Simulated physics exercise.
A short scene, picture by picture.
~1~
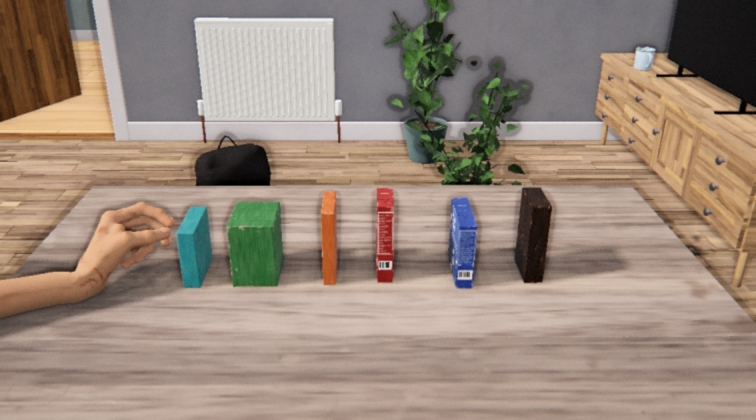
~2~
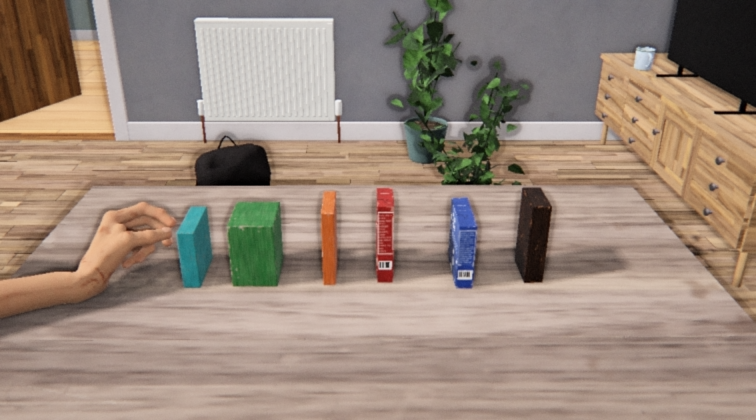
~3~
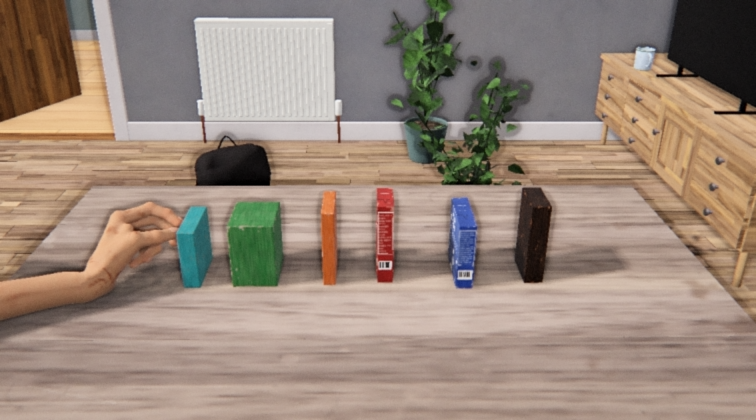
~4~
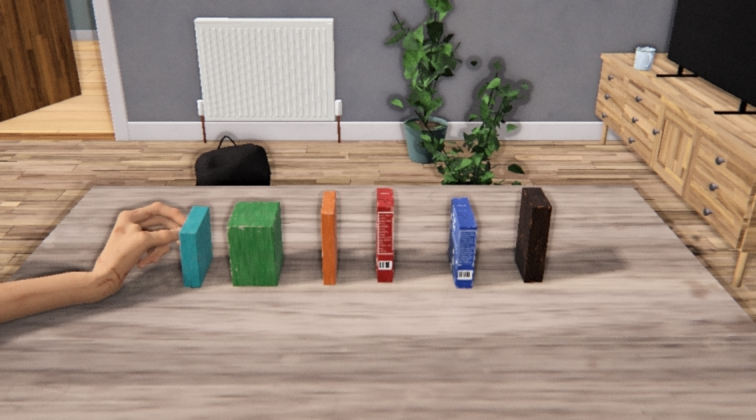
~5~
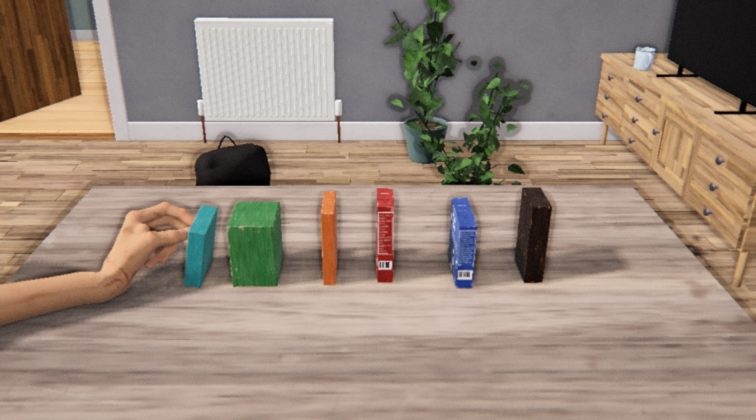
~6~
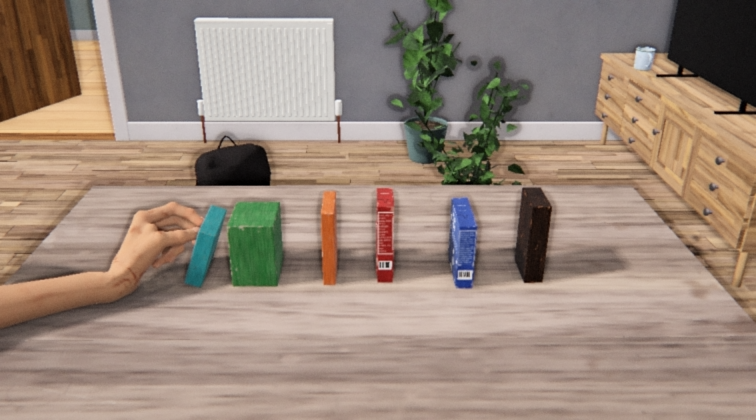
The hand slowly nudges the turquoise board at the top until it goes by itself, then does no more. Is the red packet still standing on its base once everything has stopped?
Yes: It will stand firm.
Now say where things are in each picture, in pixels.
In the first picture, red packet (385, 235); orange board (330, 238).
In the second picture, blue packet (462, 242); orange board (330, 238).
In the third picture, green block (257, 244); blue packet (462, 242).
In the fourth picture, turquoise board 2° over; orange board (330, 238); green block (257, 244).
In the fifth picture, turquoise board 11° over; blue packet (462, 242); orange board (330, 238).
In the sixth picture, turquoise board 20° over; red packet (385, 235); green block (257, 244).
Then, 0.40 s later than the last frame, turquoise board 34° over.
Then, 1.30 s later than the last frame, red packet resting near (385, 235).
When it is over, all 4 as before. End places, in pixels of the last picture, red packet near (385, 235).
